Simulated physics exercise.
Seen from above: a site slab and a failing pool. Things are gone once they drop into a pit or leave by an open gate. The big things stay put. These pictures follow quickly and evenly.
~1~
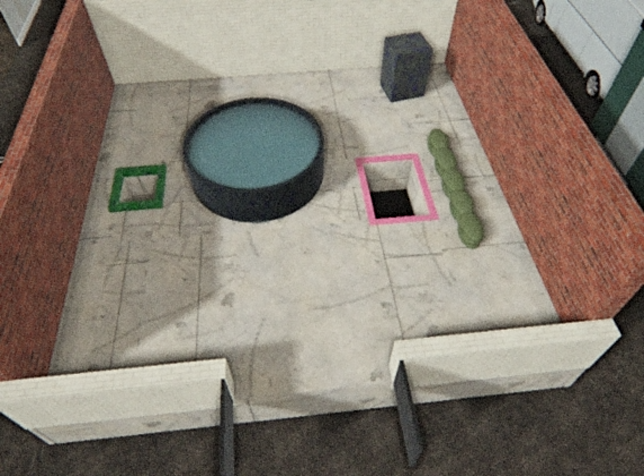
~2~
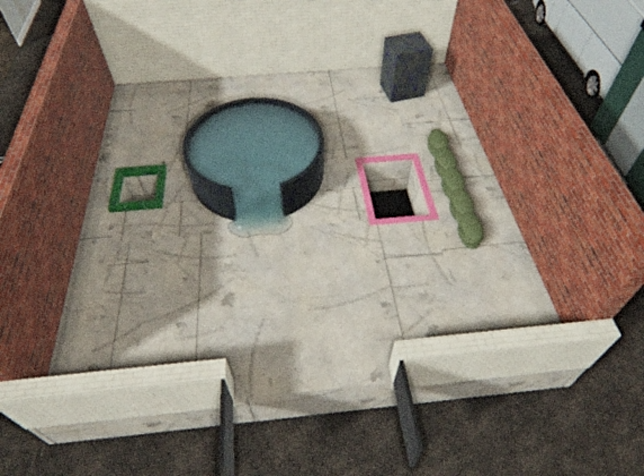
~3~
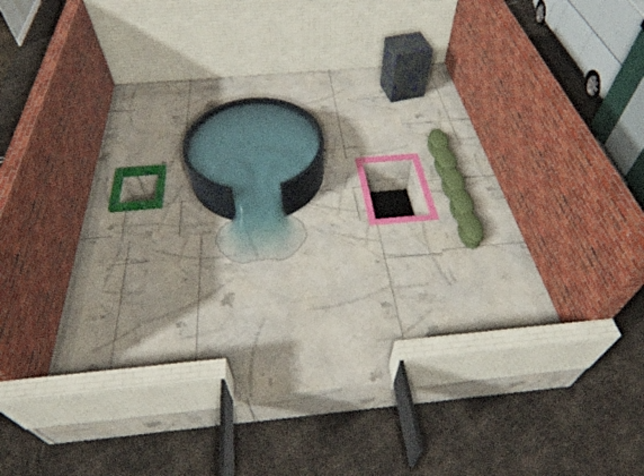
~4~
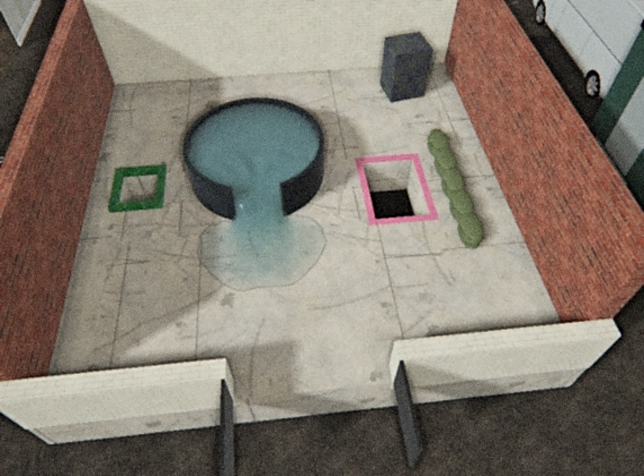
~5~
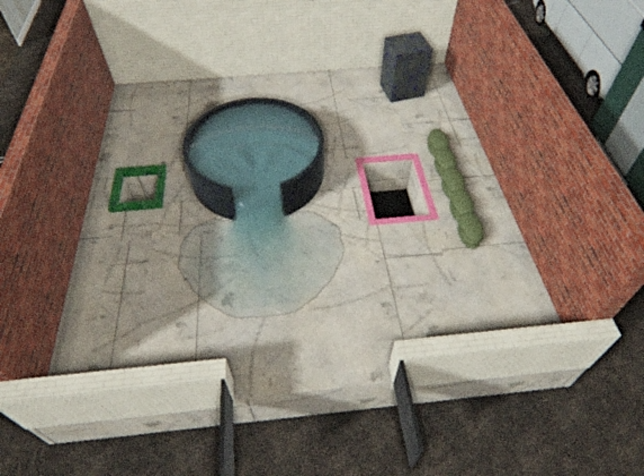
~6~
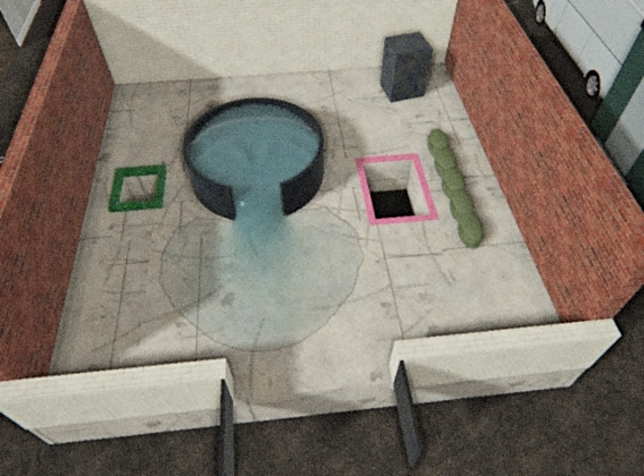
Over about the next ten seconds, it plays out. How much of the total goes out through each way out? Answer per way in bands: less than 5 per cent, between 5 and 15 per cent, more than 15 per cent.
Going out through each: The gate, more than 15 per cent; the pink pit, less than 5 per cent; the green pit, less than 5 per cent.
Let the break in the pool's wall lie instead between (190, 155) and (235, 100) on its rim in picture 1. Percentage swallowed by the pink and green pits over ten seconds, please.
In per cent: Pink 10, green 12.
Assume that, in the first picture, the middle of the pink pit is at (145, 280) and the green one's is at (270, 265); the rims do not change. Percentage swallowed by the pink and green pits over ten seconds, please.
Per cent, approx.: Pink 20, green 35.
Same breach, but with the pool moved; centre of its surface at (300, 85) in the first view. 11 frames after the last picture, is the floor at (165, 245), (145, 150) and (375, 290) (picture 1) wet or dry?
Spot 1 wetted, spot 2 unwetted, spot 3 wetted.
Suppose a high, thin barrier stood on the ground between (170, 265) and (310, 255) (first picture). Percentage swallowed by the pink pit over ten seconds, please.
Share for pink - 20 in a hundred.
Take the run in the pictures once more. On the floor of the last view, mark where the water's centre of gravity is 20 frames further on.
My pick is pixel (251, 225).
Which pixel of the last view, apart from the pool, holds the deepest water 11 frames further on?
About (43, 402).
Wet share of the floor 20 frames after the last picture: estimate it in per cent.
The answer is around 35 per cent.
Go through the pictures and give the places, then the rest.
The first picture shows still water in the round tank at (254, 144).
In the second picture, the front is at (289, 219), out from the gap at (259, 208).
In the third picture, the front is at (285, 254), out from the gap at (259, 211).
In the fourth picture, water pours out at (259, 212) and has run to (291, 279).
In the fifth picture, the front is at (293, 305), out from the gap at (259, 211).
In the sixth picture, the front is at (292, 339), out from the gap at (259, 211).
A moment on, water covers 25 % of the floor; the gate 2 %, the pink pit 0 %, the green pit 0 %.
Next, water covers 30 % of the floor; the gate 9 %, the pink pit 0 %, the green pit 0 %.
Then, water covers 35 % of the floor; the gate 17 %, the pink pit 0 %, the green pit 0 %.
Later, water covers 50 % of the floor; the gate 28 %, the pink pit 0 %, the green pit 0 %.
In the end, water covers 70 % of the floor; the gate 38 %, the pink pit 1 %, the green pit 0 %.
